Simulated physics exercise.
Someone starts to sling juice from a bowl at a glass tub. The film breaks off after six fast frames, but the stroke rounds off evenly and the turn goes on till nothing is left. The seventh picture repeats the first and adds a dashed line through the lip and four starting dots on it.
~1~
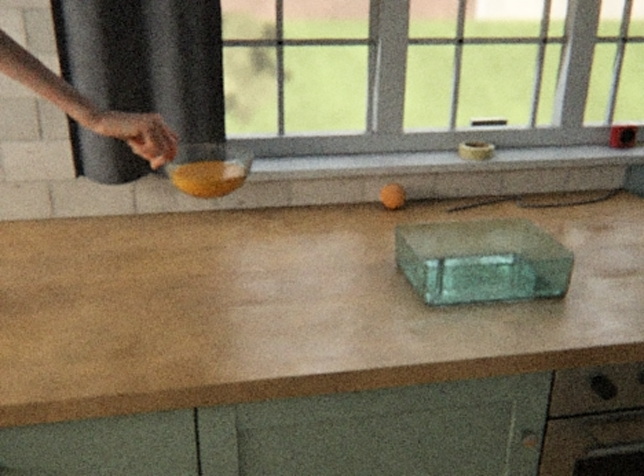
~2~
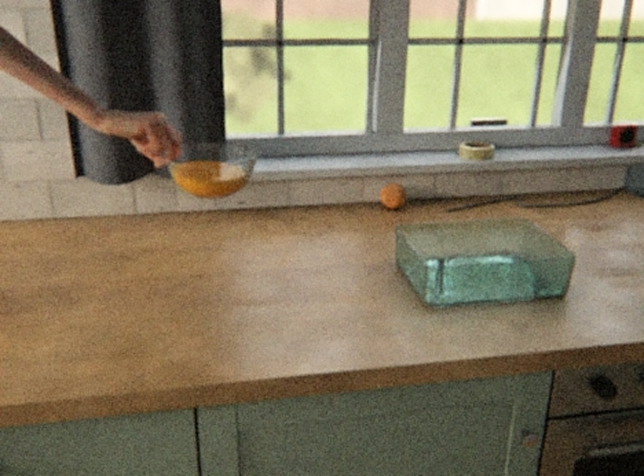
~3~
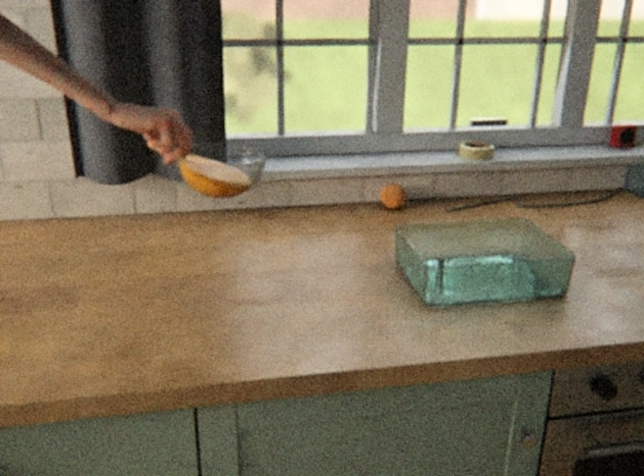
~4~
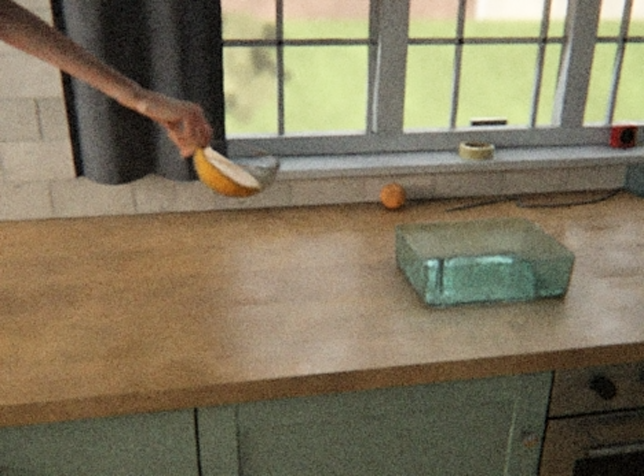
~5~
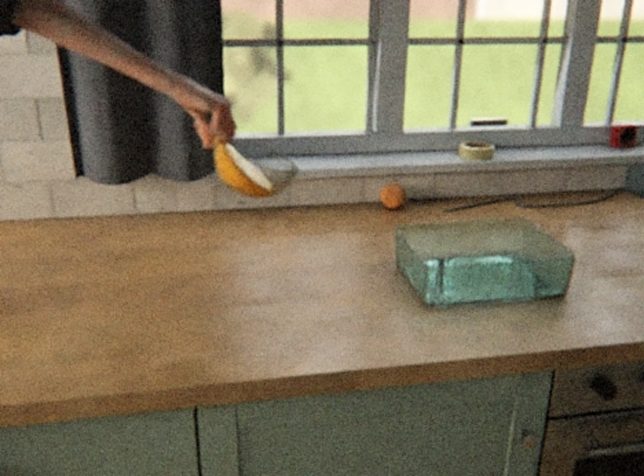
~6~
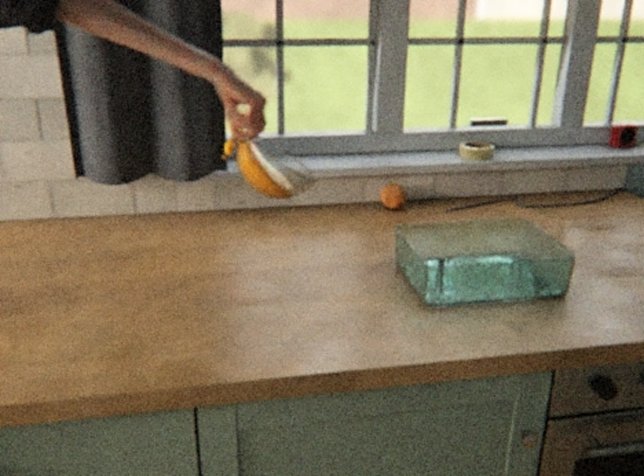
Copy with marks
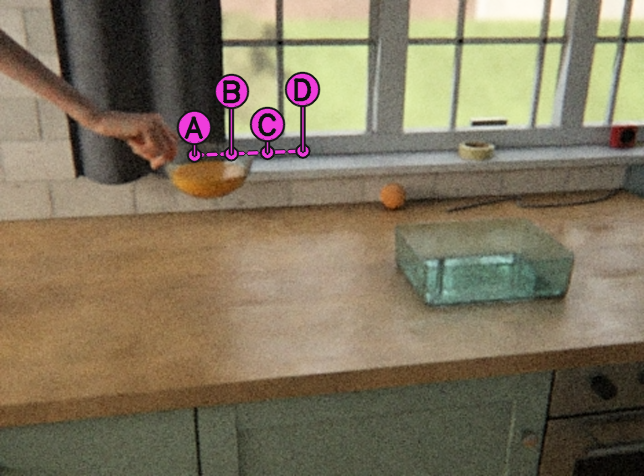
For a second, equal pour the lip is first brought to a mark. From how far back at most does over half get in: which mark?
Spot B just does it.
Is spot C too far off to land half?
No, not at all.
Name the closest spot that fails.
That is spot A.
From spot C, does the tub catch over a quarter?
Yes, it does.
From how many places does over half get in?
Three of the four.
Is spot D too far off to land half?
No.
On the marked copy, A at (194, 155); B at (231, 153); C at (267, 152); D at (302, 151).
With A, about 22 % lands in the tub, 69 % falls short and 9 % goes beside or beyond.
With B, about 62 % lands in the tub, 18 % falls short and 20 % goes beside or beyond.
With C, about 65 % lands in the tub, 6 % falls short and 30 % goes beside or beyond.
With D, about 66 % lands in the tub, 11 % falls short and 23 % goes beside or beyond.
